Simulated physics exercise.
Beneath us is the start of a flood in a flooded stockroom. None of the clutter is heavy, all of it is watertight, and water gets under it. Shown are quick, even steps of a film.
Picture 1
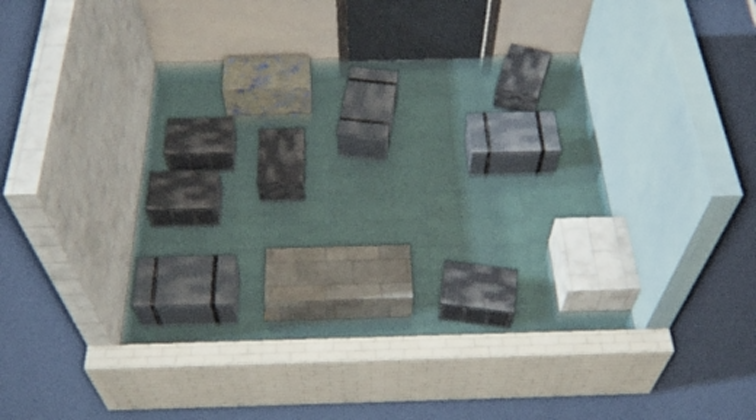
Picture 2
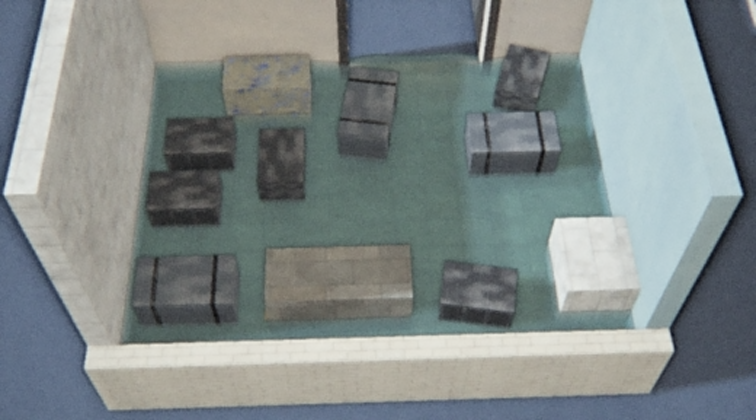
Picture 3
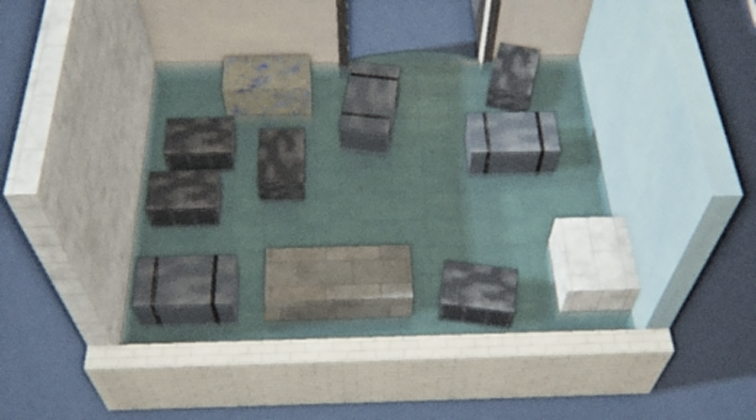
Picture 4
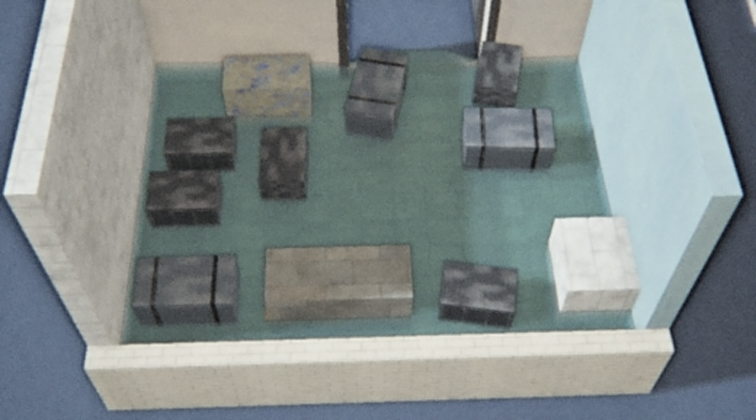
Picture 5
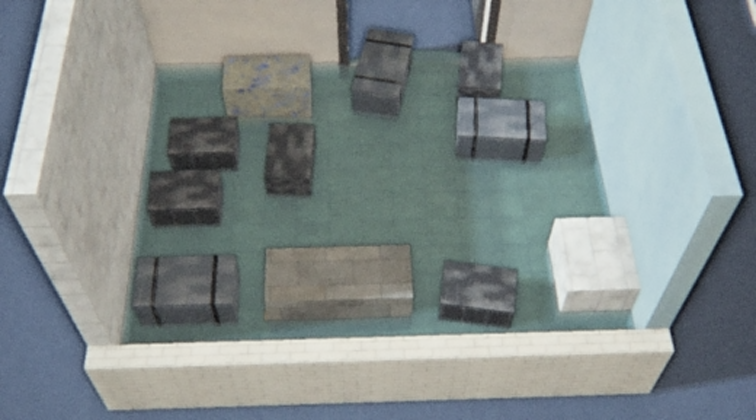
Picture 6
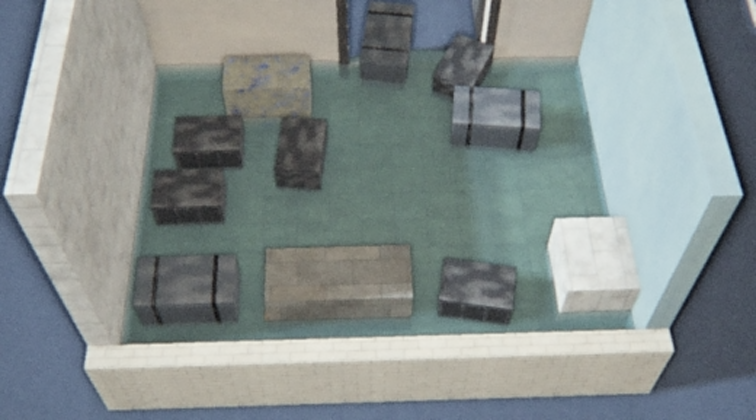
The dark door at the back of a flooded room opened, then a strapped trunk drifted back into the gap while a crate and another strapped box slid leftward and nearby dark boxes shifted slightly.
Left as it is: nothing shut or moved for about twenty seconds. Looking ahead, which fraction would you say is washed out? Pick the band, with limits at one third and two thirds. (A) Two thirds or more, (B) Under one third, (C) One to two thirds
Two thirds or more (A).
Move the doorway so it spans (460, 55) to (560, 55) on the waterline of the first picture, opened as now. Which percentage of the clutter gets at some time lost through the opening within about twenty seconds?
It should be close to 60 per cent.
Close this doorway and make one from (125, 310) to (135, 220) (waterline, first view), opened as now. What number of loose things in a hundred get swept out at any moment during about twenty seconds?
Around 0 in a hundred.
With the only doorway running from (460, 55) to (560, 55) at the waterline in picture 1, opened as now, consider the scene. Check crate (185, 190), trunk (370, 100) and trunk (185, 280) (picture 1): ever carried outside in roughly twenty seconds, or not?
Item one: Remains; item two: Leaves; item three: Remains.
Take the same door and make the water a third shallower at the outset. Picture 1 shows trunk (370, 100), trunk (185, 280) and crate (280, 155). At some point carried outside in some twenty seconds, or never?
Swept away, held back, swept away.
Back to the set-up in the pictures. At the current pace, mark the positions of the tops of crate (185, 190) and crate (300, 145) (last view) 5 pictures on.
The tops should be near (209, 166) and near (363, 103).
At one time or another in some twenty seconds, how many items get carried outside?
The count is 7.
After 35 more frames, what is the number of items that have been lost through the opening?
By my count it is 6.
A moment on, 2 of 8 are out; 6 afloat.
Next, 4 of 8 are out; 4 afloat.
Later, 6 of 8 are out; 2 afloat.
In the end, 7 of 8 are out; 0 afloat.
